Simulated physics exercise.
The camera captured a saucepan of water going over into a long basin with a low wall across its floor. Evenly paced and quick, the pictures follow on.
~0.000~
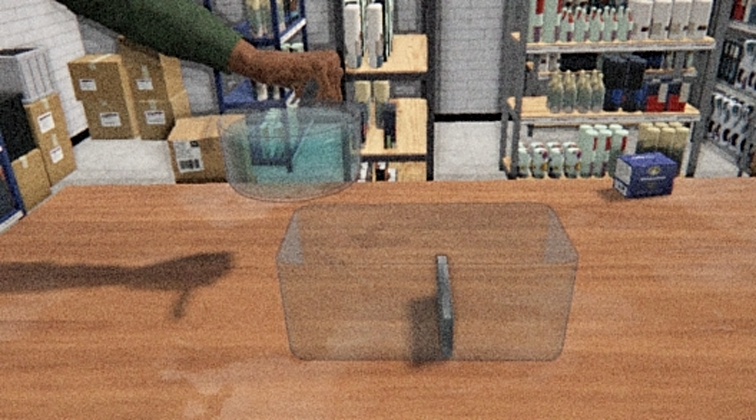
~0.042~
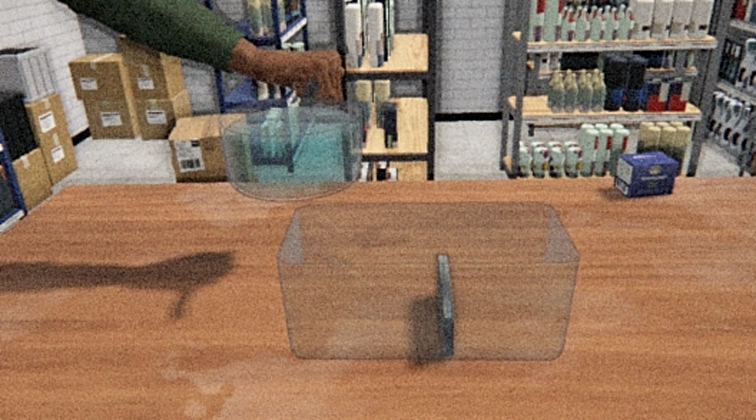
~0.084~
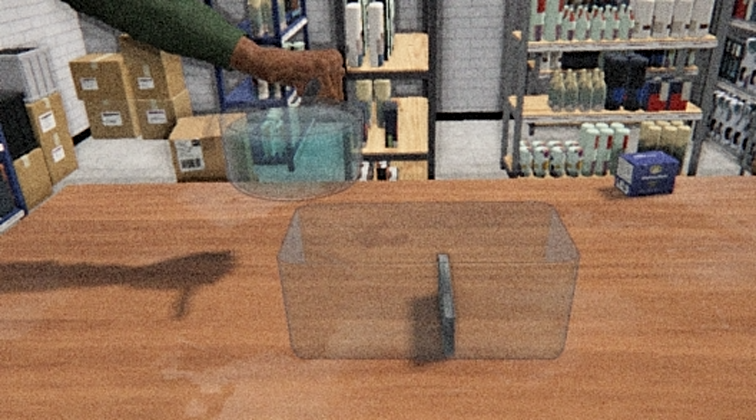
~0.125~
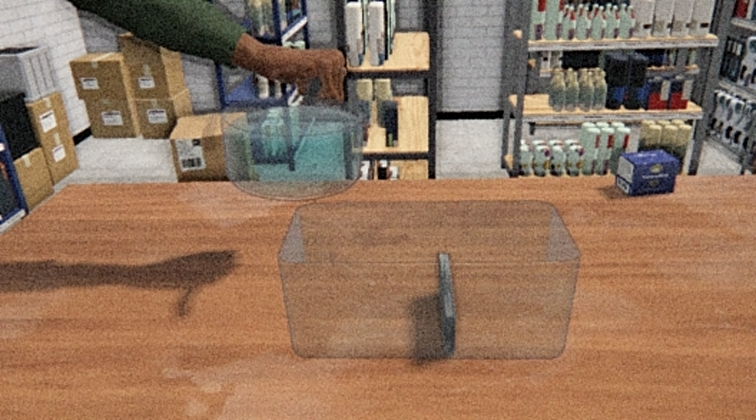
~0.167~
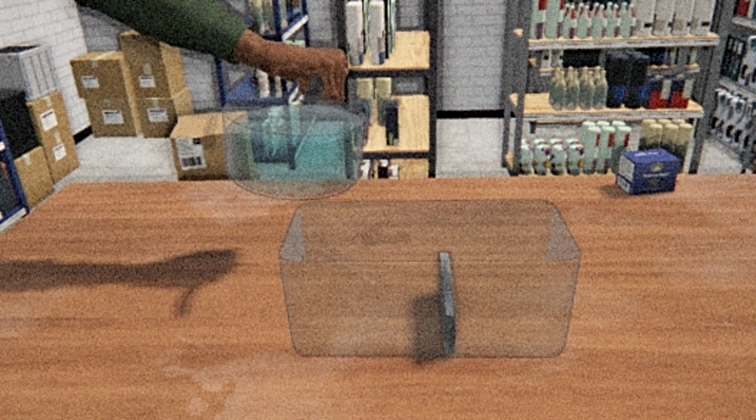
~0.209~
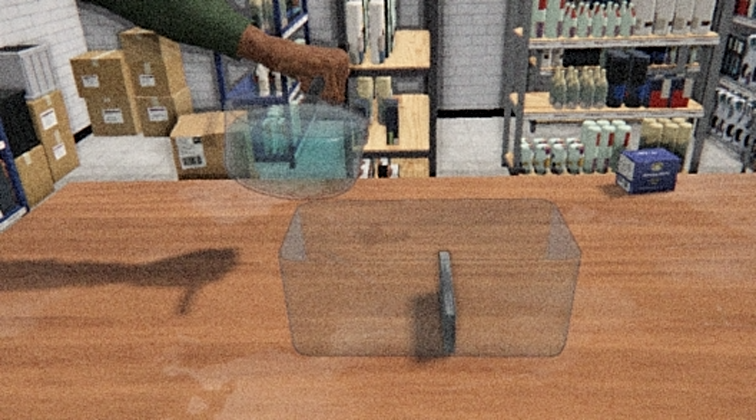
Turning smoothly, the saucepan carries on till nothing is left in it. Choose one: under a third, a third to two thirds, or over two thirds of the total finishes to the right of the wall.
Under a third finishes to the right of the wall.
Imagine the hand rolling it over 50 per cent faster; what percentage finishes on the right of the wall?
Something like 5 percent.
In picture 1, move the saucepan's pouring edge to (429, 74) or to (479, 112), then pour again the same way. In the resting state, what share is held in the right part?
It works out to around 85 % and then around 85 %.
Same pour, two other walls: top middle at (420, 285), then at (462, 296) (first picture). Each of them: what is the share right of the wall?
That'd be about 50 percent for the first and about 10 percent for the other.
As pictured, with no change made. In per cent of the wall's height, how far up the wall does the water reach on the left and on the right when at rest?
On the left it sits near 60, while on the right it sits near 10.
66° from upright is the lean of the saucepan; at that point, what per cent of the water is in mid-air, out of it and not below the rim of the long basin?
Around 30 %.
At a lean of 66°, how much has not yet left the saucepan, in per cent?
It comes to 55 per cent or so.
After 0.57 s the tilt is 66° and 54 per cent is still to pour, 16 is left of the wall and 0 right of it.
After 0.84 s the tilt is 94° and 12 per cent is still to pour, 76 is left of the wall and 7 right of it.
After 1.12 s the tilt is 96° and 2 per cent is still to pour, 88 is left of the wall and 8 right of it.
After 1.42 s the tilt is 96° and 0 per cent is still to pour, 90 is left of the wall and 8 right of it.
In the end 91 per cent lies left of the wall, 8 right of it and 1 outside.
